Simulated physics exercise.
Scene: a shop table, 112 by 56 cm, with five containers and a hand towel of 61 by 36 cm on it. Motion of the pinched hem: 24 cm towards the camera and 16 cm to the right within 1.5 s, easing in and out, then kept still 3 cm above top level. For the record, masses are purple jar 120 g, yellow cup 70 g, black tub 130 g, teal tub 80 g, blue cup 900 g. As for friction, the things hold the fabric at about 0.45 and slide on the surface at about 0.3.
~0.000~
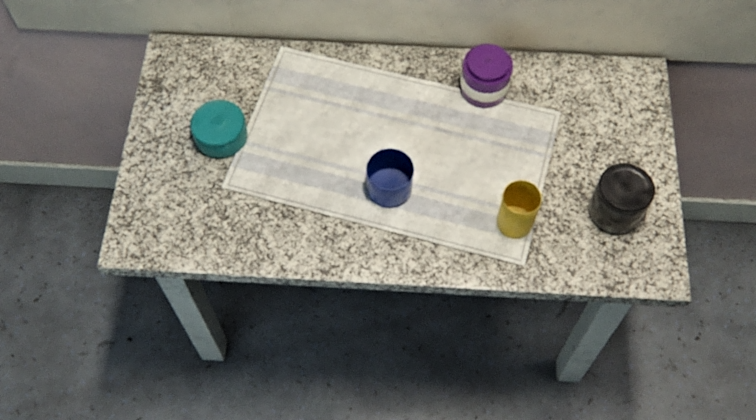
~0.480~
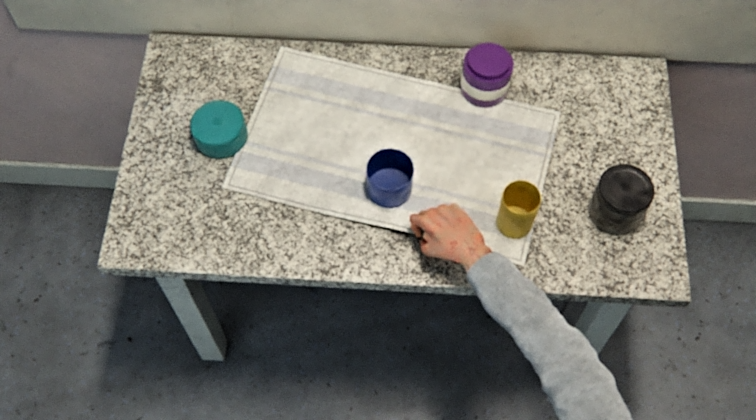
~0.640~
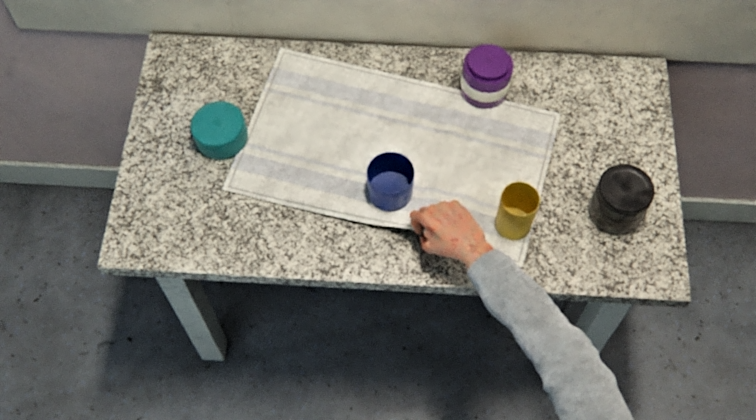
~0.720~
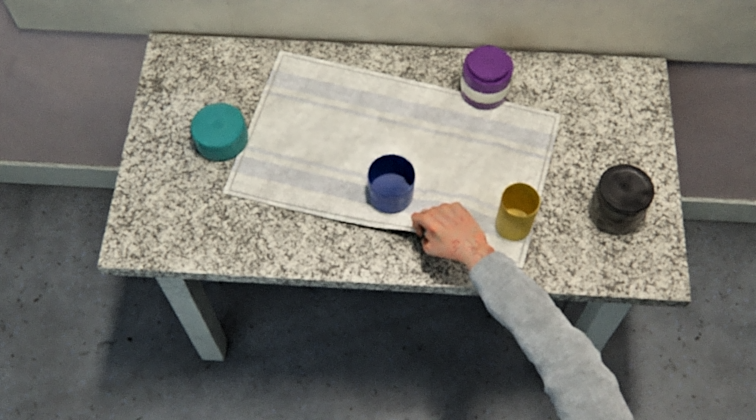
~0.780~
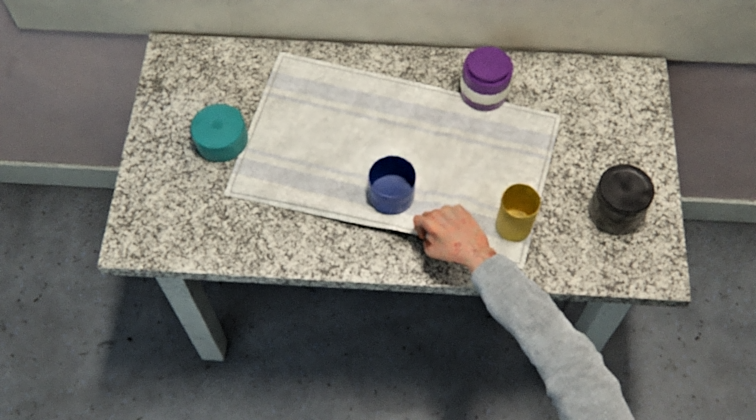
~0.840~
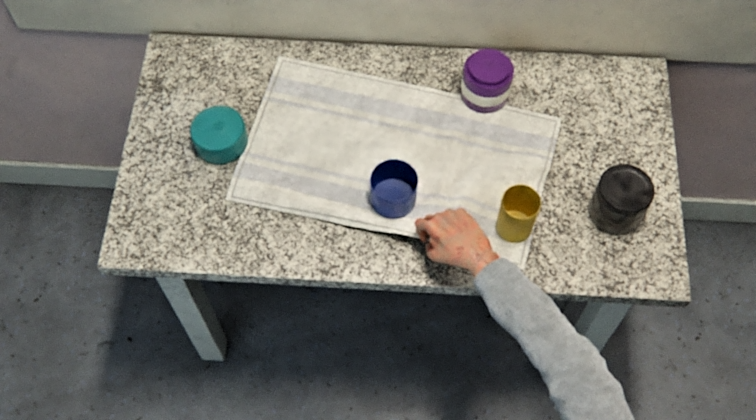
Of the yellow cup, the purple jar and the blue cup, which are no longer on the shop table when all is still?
As I see it, looks like the yellow cup is done for. Looks like the purple jar is fine up there. Looks like the blue cup is done for.
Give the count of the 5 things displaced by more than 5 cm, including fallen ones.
The total comes out at 3.
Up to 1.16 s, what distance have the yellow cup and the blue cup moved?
For the yellow cup it's around 2 cm, and for the blue cup around 10 cm.
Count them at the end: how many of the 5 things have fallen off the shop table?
That makes 2.
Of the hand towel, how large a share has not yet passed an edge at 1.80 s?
Around 45 percent.
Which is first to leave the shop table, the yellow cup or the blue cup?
It's the blue one that goes before the other.
After 1.2 s, 100 % of the hand towel is still over the top; blue cup 10 cm off its start, purple jar 6 cm off its start, yellow cup 2 cm off its start.
After 1.5 s, 85 % of the hand towel is still over the top; blue cup 20 cm off its start, purple jar 12 cm off its start, yellow cup 6 cm off its start.
After 1.8 s, 45 % of the hand towel is still over the top; blue cup over the edge, purple jar 16 cm off its start at (500, 127), yellow cup 15 cm off its start at (560, 265).
After 2.1 s, 5 % of the hand towel is still over the top; blue cup over the edge, yellow cup over the edge, purple jar 16 cm off its start.
After 3.7 s, 0 % of the hand towel is still over the top; blue cup over the edge, yellow cup over the edge, purple jar 16 cm off its start at (500, 127), teal tub 2 cm off its start at (217, 130).
